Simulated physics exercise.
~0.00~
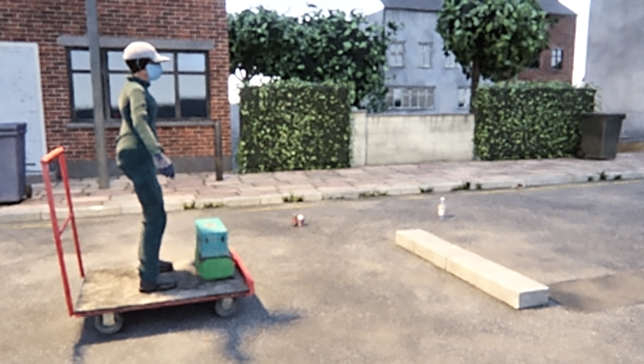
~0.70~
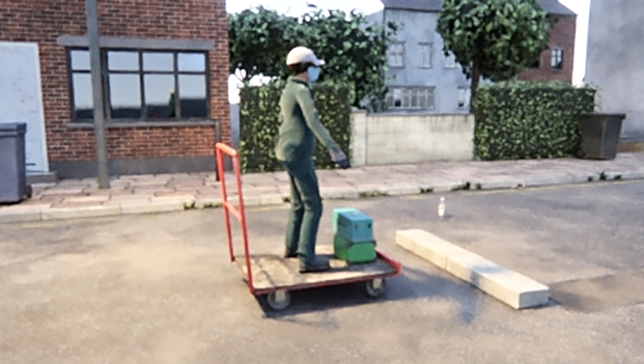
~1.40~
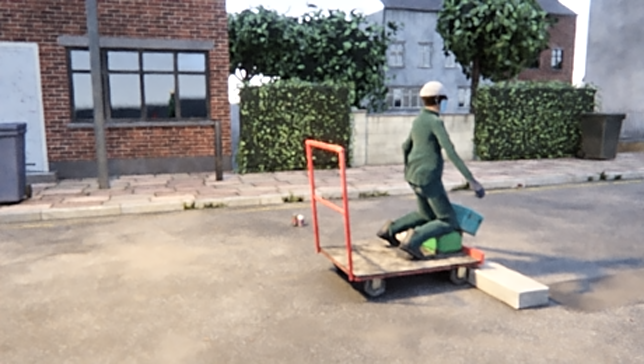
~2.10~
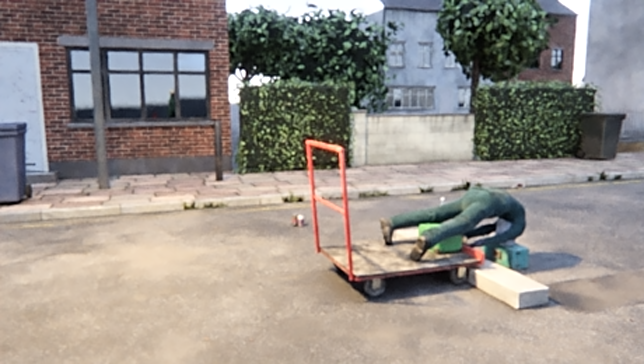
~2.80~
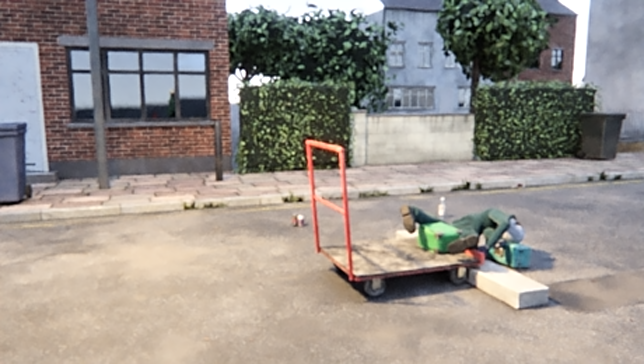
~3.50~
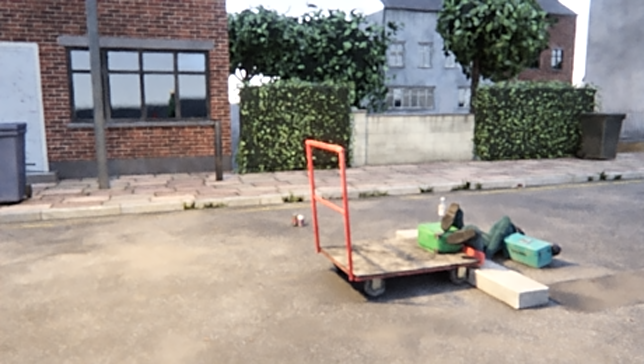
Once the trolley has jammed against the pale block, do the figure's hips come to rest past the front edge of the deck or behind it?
The figure's hips come to rest past the front edge. The figure pitches forward off the deck when the trolley stops and ends up lying beyond it.
On a street with a brick house, hedges and a low wall behind, seen from the side by a still camera, a masked figure in a white cap and dark green clothes stands on a flat trolley with a red handle. A teal toolbox sits on a green case ahead of the figure's feet, and a long pale block lies to the right. The trolley rolls right and stops against the block. The figure drops to its knees and pitches forward over the front edge as the toolbox tips off. The figure ends up lying beyond the edge near the toolbox, while the green case stays on the deck.
